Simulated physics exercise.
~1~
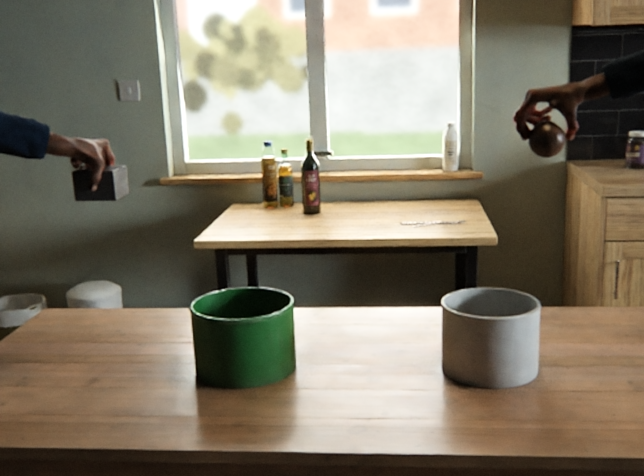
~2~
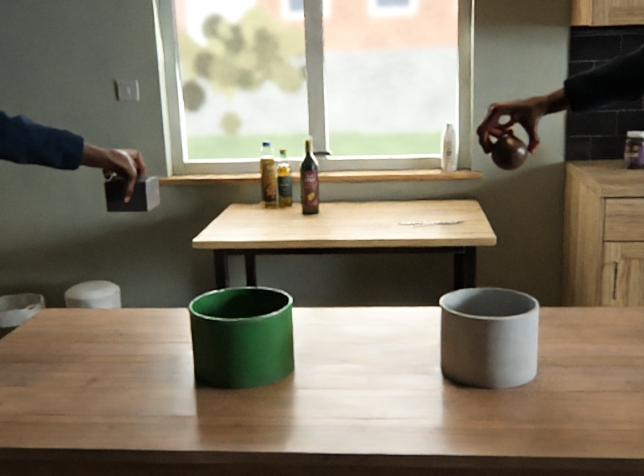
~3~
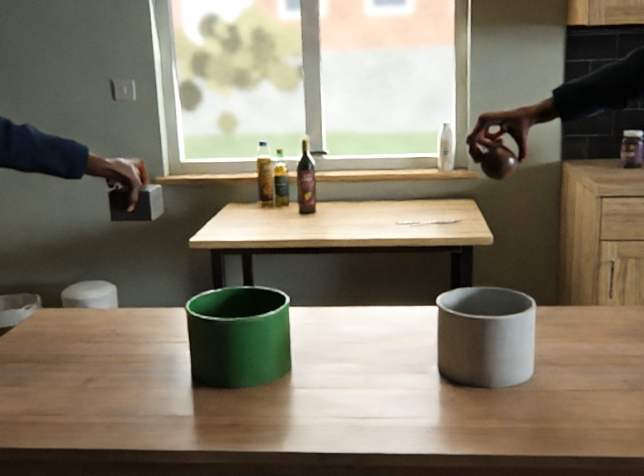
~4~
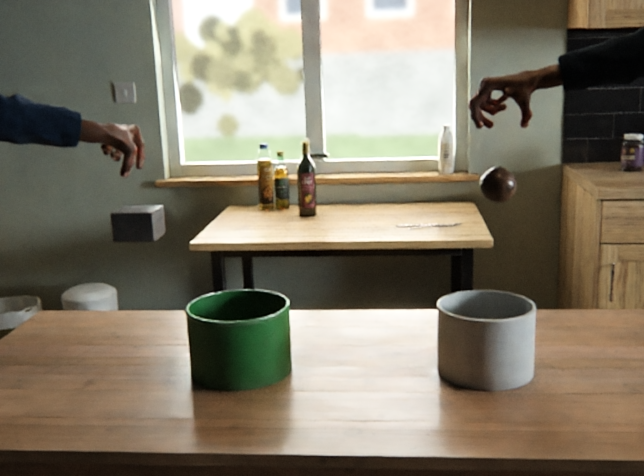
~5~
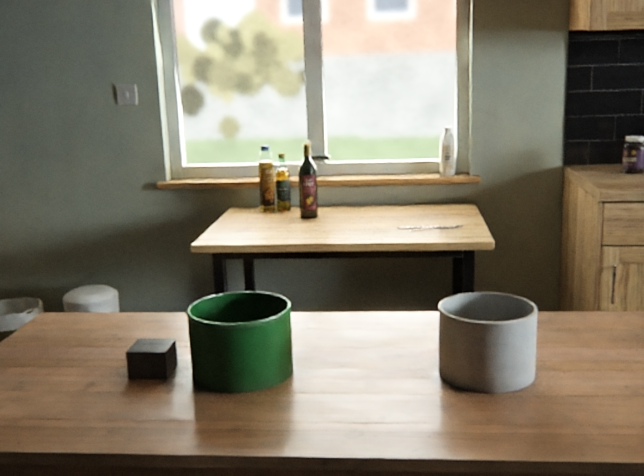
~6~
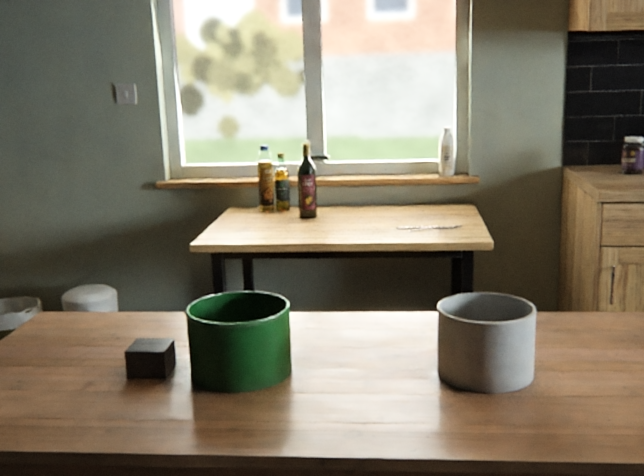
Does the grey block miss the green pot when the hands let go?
Yes, the grey block comes down to the left of the green pot and rests on the table, while the brown onion lands inside the grey pot.
